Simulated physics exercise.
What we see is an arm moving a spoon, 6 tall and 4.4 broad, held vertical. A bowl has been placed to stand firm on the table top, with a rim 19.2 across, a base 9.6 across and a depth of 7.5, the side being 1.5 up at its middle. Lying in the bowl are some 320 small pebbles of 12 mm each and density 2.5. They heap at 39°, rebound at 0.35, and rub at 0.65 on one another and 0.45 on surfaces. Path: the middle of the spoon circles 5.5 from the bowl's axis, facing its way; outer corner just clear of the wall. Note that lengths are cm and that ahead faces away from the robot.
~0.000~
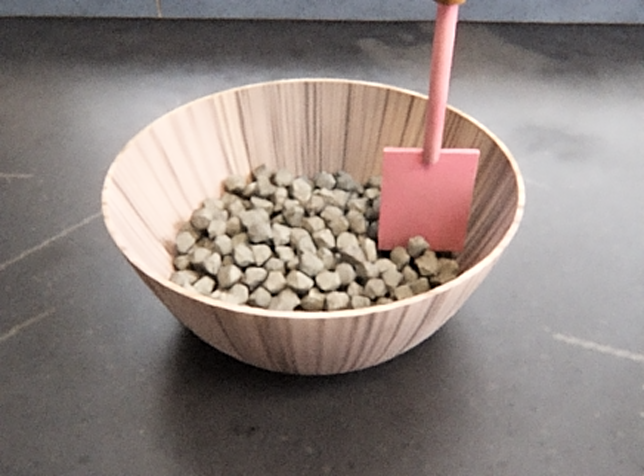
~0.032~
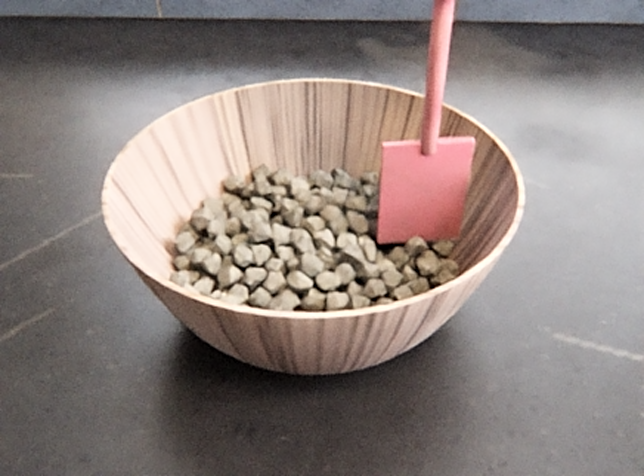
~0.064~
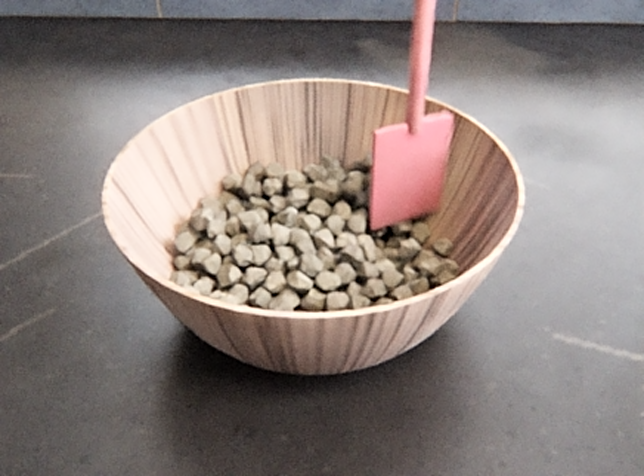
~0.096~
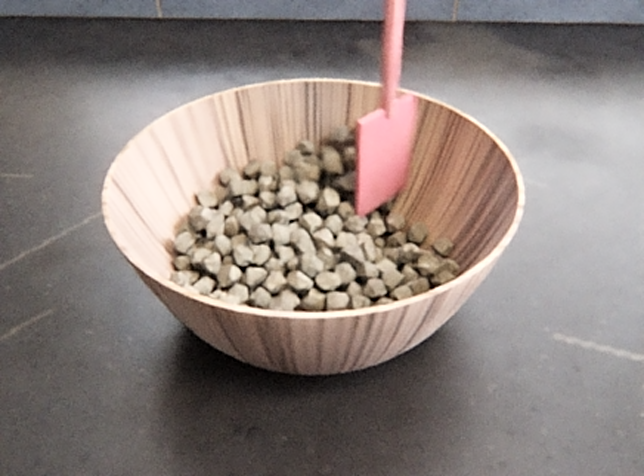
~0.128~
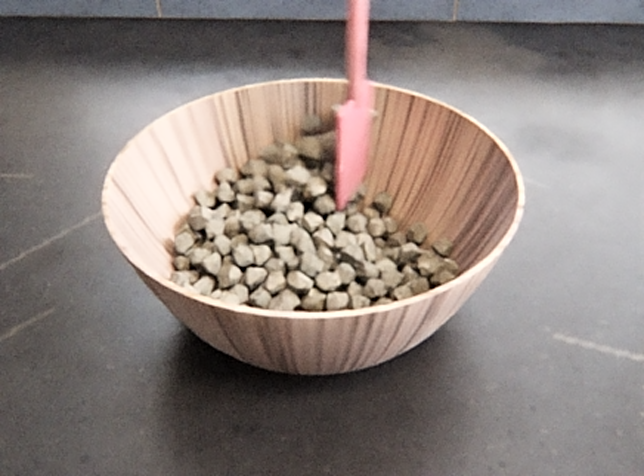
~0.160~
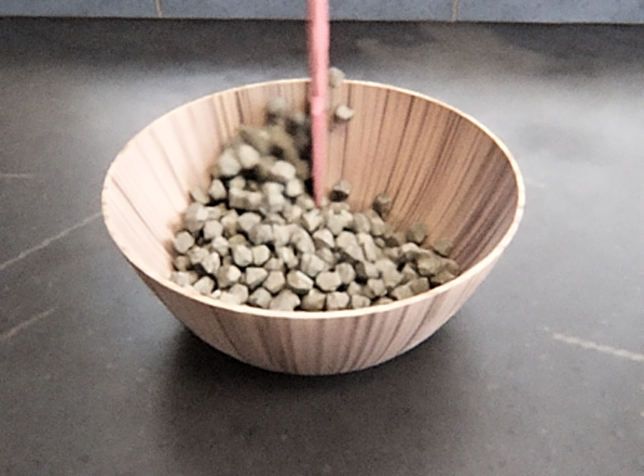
A wide, wood-grained bowl of small grey-brown stones sits on a dark counter with pale veins, seen from slightly above by a still camera, with a blue-grey strip behind. A flat pink paddle-like spoon stands upright at the bowl's right side, blade among the stones. It sweeps leftward along the far side, turning edge-on, and pushes stones into a rising heap at the back, a few tumbling loose.
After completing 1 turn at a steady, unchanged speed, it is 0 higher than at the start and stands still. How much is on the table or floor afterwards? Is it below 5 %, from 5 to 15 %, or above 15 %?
From 5 to 15 %.
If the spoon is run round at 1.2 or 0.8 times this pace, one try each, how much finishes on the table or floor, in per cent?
Around 15 percent on the first try and 5 percent on the second.
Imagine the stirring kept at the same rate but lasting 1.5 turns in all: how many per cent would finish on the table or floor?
I'd expect around 15 per cent.
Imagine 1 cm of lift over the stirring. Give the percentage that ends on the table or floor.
Around 10 %.
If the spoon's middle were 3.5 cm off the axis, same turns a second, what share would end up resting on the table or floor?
Then about 0 per cent.
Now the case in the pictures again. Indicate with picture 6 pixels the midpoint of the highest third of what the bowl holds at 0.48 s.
Close to pixel (426, 259).
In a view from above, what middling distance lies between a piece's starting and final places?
Near 6 cm.
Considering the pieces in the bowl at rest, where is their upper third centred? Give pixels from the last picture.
Roughly pixel (389, 173).
After 0.32 s, 193° round, highest piece 9 above the table; 313 in the bowl, 3 in flight or on the tool.
After 0.48 s, 296° round, highest piece 9 above the table; 300 in the bowl, 8 on the table or floor, 8 in flight or on the tool.
After 0.76 s, 0° round, highest piece 8 above the table; 288 in the bowl, 27 on the table or floor, 1 in flight or on the tool.
After 1.46 s, 0° round, highest piece 8 above the table; 288 in the bowl, 28 on the table or floor.
At rest, 288 in the bowl, 28 on the table or floor. That is 9 % on the table or floor.
